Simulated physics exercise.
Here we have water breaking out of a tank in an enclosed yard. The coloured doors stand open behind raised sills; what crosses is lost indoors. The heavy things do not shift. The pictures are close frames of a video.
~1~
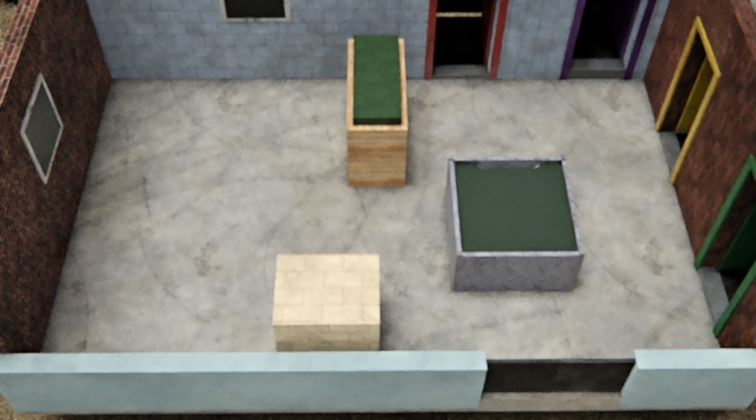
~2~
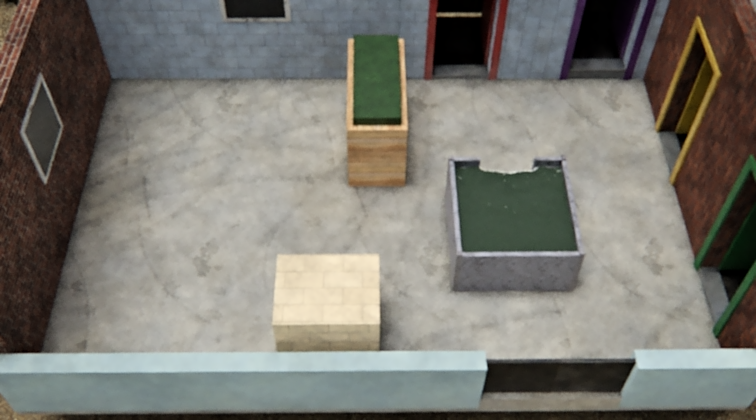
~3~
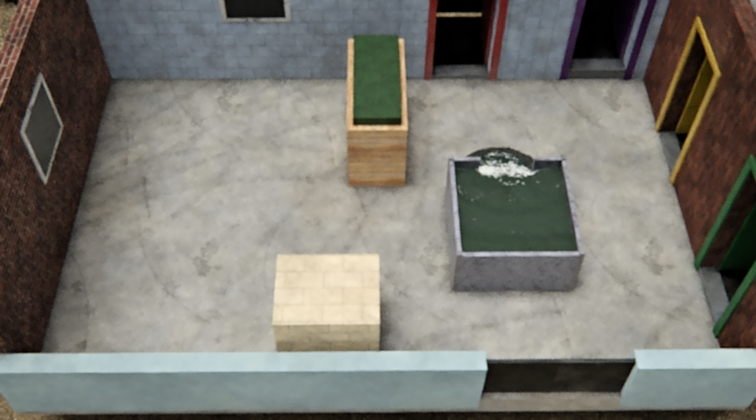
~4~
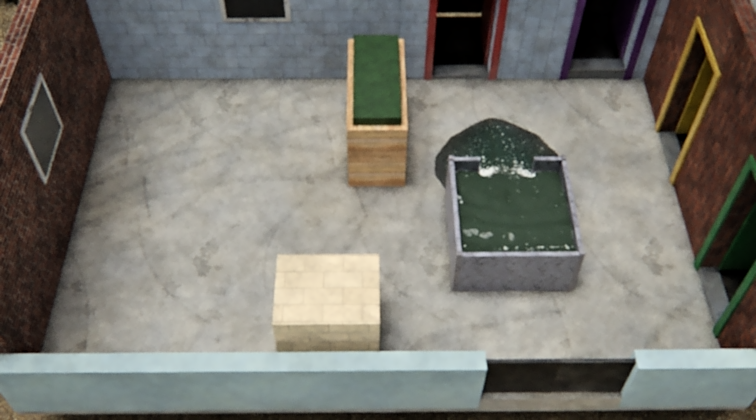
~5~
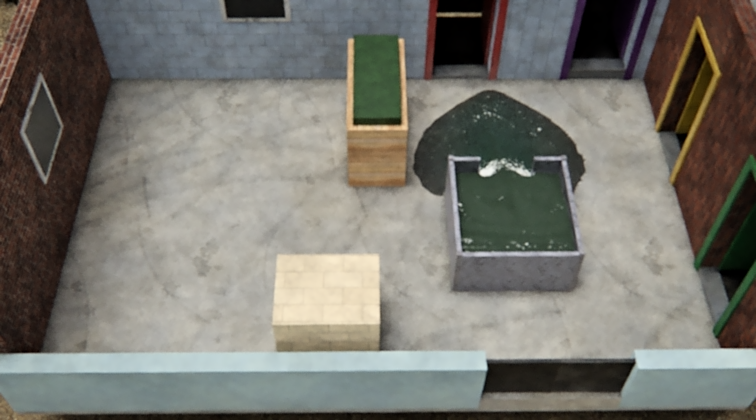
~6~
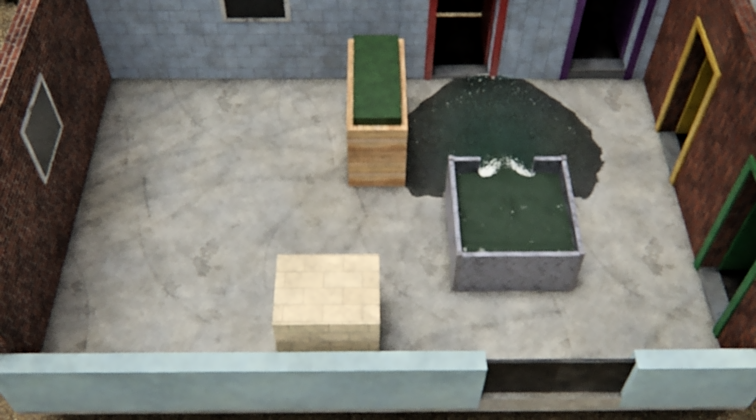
At first, dark green water lies still in an open grey tank in a walled yard, near a wooden planter-like box and a pale block. Water then pours through a gap in the tank's far side, churning white, and spreads across the floor in a widening dark fan toward the back wall.
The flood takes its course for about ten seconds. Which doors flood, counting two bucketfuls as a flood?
One by one: The yellow door floods; the red door floods; the green door holds within the limit; the purple door holds within the limit.
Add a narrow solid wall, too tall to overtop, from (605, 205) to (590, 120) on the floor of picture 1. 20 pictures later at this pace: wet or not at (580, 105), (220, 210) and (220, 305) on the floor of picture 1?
One after the other: Awash, no water, no water.
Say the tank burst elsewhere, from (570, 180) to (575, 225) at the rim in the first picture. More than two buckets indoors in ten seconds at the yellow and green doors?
In short: The yellow door takes more; the green door lets more in.
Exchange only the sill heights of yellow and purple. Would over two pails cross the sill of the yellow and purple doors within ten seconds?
Then: Yellow door is under, purple door floods.
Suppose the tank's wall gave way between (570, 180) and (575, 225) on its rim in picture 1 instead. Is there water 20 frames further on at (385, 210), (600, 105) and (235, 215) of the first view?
In turn: Free of water, covered, no water.
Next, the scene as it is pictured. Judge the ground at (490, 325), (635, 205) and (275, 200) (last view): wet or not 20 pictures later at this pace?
In that order: Not flooded, wet, clear.
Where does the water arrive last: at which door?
It is the door marked green.
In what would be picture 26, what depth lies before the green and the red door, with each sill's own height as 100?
About 0 and 230 per cent.
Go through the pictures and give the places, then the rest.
The first picture shows still water in the open tank at (513, 208).
In the second picture, water pours out on the open tank's far side and has run to a hidden place.
In the third picture, the front is at (511, 153), out from the gap on the open tank's far side.
In the fourth picture, the front is at (499, 123), out from the gap on the open tank's far side.
In the fifth picture, the front is at (495, 95), out from the gap on the open tank's far side.
In the sixth picture, water pours out on the open tank's far side and has run to (516, 79).
A moment on, water covers 20 % of the floor; the yellow door not reached, the red door over two buckets in, the green door not reached, the purple door wet at the sill, nothing in.
Next, water covers 20 % of the floor; the yellow door wet at the sill, nothing in, the red door far over two buckets in, the green door not reached, the purple door wet at the sill, nothing in.
Then, water covers 35 % of the floor; the yellow door under two buckets in, the red door far over two buckets in, the green door not reached, the purple door under two buckets in.
Later, water covers 55 % of the floor; the yellow door under two buckets in, the red door far over two buckets in, the green door wet at the sill, nothing in, the purple door under two buckets in.
In the end, water covers 65 % of the floor; the yellow door over two buckets in, the red door far over two buckets in, the green door wet at the sill, nothing in, the purple door under two buckets in.
